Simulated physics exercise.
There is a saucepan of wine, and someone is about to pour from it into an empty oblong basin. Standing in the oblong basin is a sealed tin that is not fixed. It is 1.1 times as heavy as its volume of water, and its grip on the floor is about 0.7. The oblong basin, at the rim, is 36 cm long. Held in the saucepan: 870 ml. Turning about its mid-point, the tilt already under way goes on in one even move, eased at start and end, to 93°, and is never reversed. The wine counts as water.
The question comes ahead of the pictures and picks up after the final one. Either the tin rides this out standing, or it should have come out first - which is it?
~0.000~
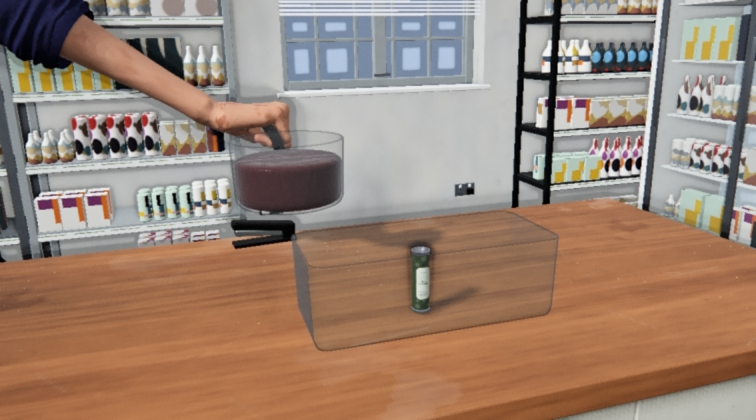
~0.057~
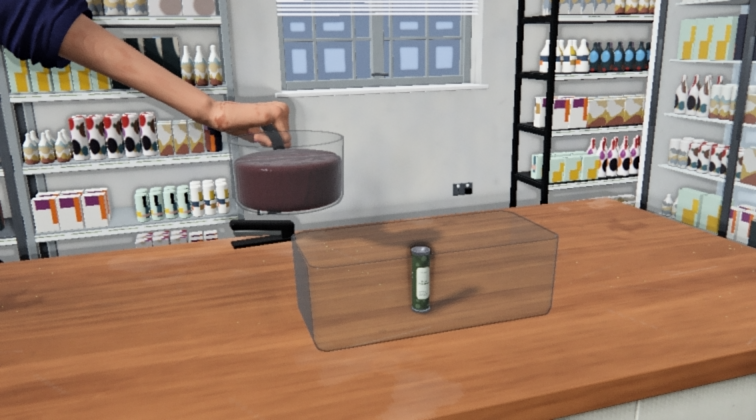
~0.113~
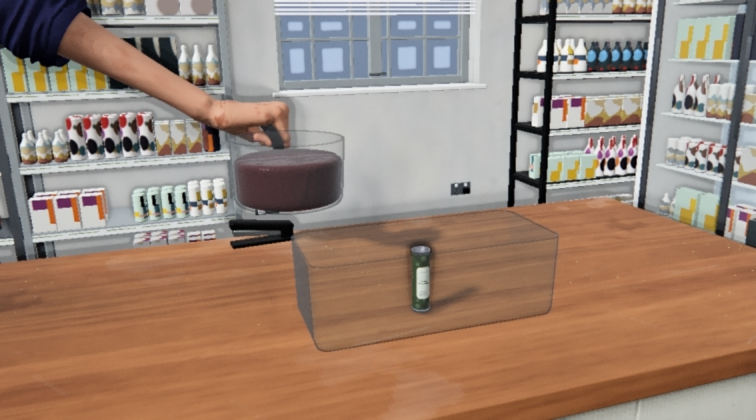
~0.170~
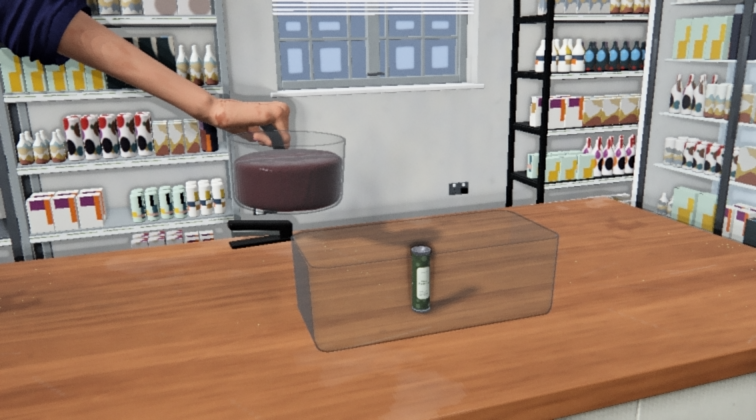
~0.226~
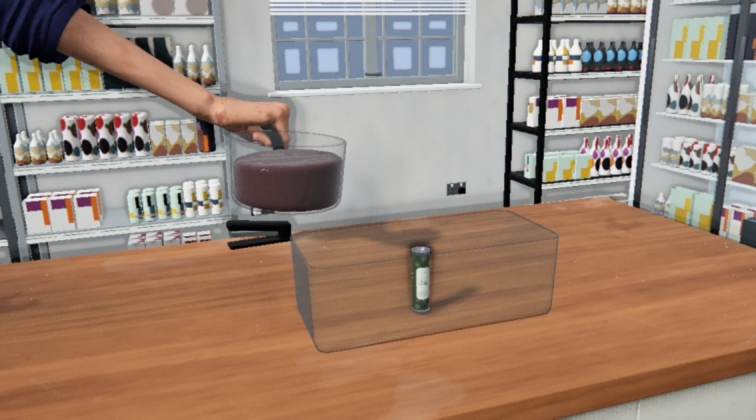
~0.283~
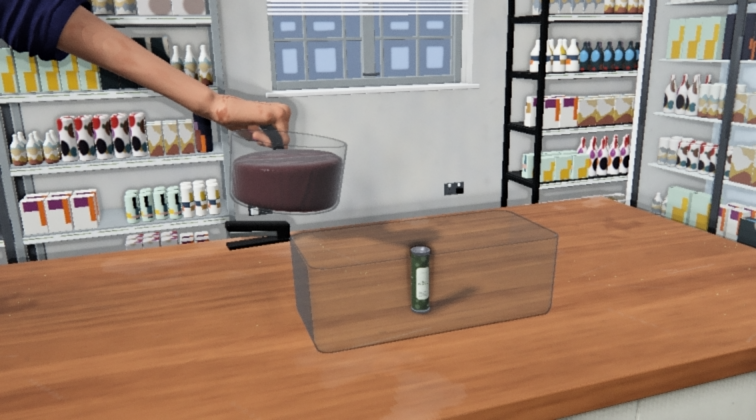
It rides it out.
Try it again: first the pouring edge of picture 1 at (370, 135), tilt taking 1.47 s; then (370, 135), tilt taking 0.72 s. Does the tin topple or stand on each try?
First it tips over; then it tips over.
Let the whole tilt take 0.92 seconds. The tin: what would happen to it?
After the tilt, the tin is still standing.
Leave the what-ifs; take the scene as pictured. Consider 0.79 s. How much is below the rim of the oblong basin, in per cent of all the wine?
Around 4 percent.
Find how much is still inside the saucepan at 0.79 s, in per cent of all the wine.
I'd estimate some 82 % remains.
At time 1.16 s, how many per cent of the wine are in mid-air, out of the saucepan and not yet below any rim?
Close to 12 %.
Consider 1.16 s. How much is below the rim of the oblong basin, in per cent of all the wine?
62 per cent or thereabouts.
By 0.79 s the tilt is 52° and 82 per cent is still to pour; the tin stands where it began.
By 1.16 s the tilt is 83° and 27 per cent is still to pour; the tin stands 1 cm from where it began.
By 1.55 s the tilt is 93° and 5 per cent is still to pour; the tin stands where it began.
By 1.97 s the tilt is 93° and 1 per cent is still to pour; the tin stands where it began.
At rest the tin stands where it began.
